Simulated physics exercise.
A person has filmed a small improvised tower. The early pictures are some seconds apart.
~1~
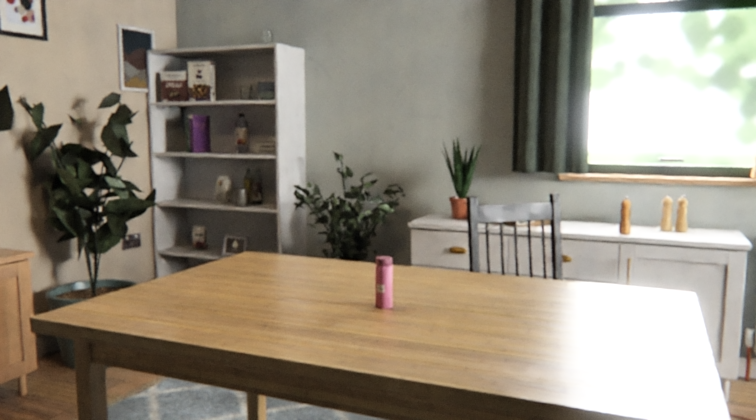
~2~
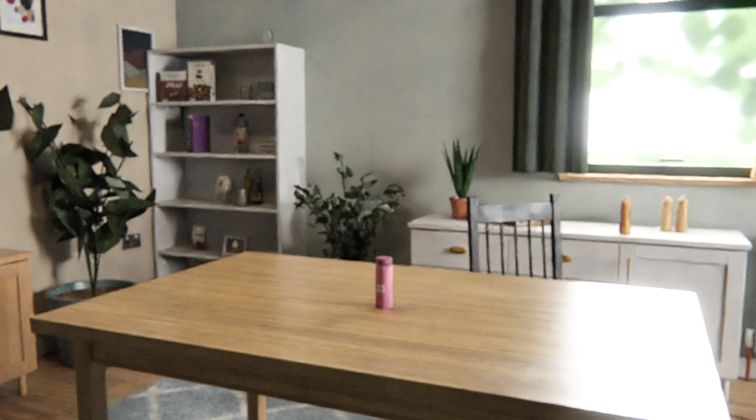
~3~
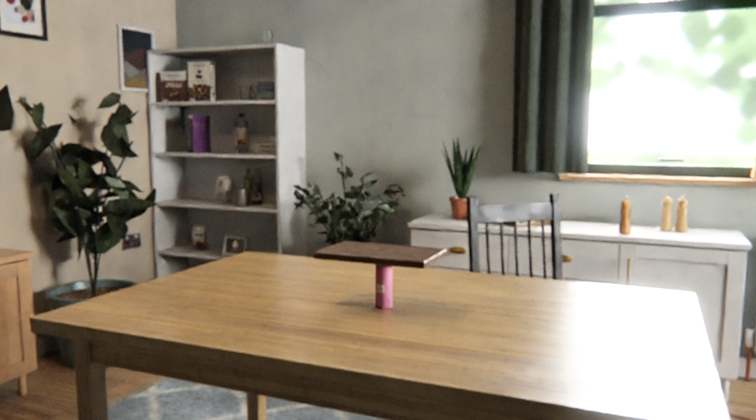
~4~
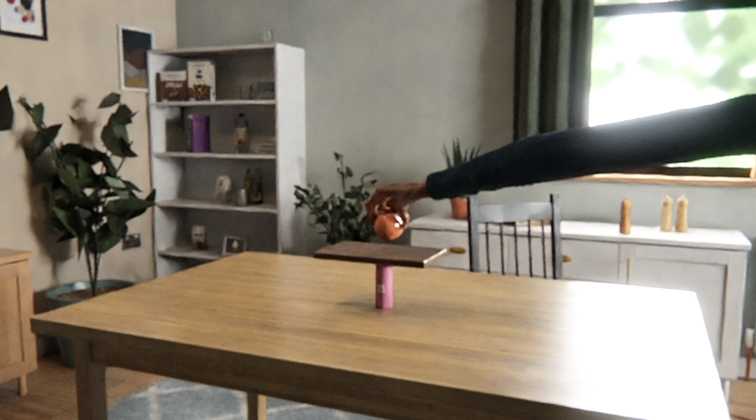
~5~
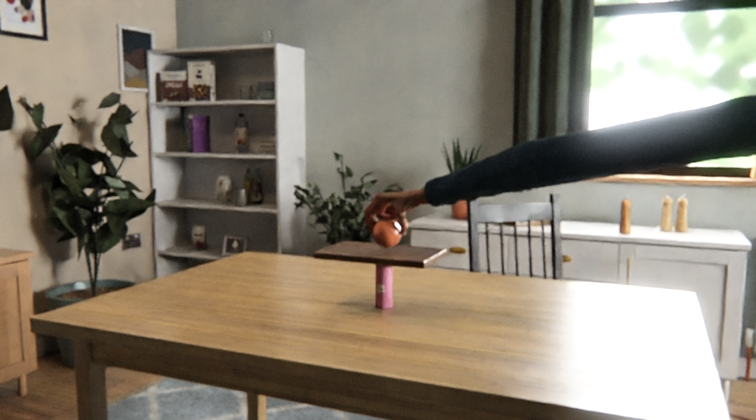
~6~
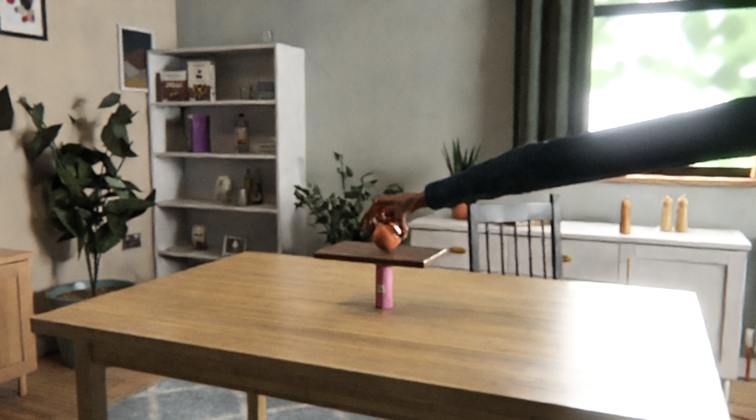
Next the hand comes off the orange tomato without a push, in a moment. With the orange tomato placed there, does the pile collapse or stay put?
Most likely the stack survives.
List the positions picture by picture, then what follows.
In the first frame, the last thing is not in view yet.
In the second frame, the last thing is not in view yet.
In the third frame, the last thing is not in view yet; brown lid (381, 254).
The fourth frame shows coming down; orange tomato (388, 227); brown lid (381, 254).
The fifth frame shows coming down; orange tomato (387, 233); brown lid (381, 254).
The sixth frame shows set down, still held; orange tomato (387, 237); brown lid (381, 254).
Then, 0.30 s later than the last frame, all is still.
Then, 0.70 s later than the last frame, orange tomato resting near (387, 237).
When it is over, all 3 as before. End places, in pixels of the last picture, orange tomato near (387, 237). The stack keeps its balance.
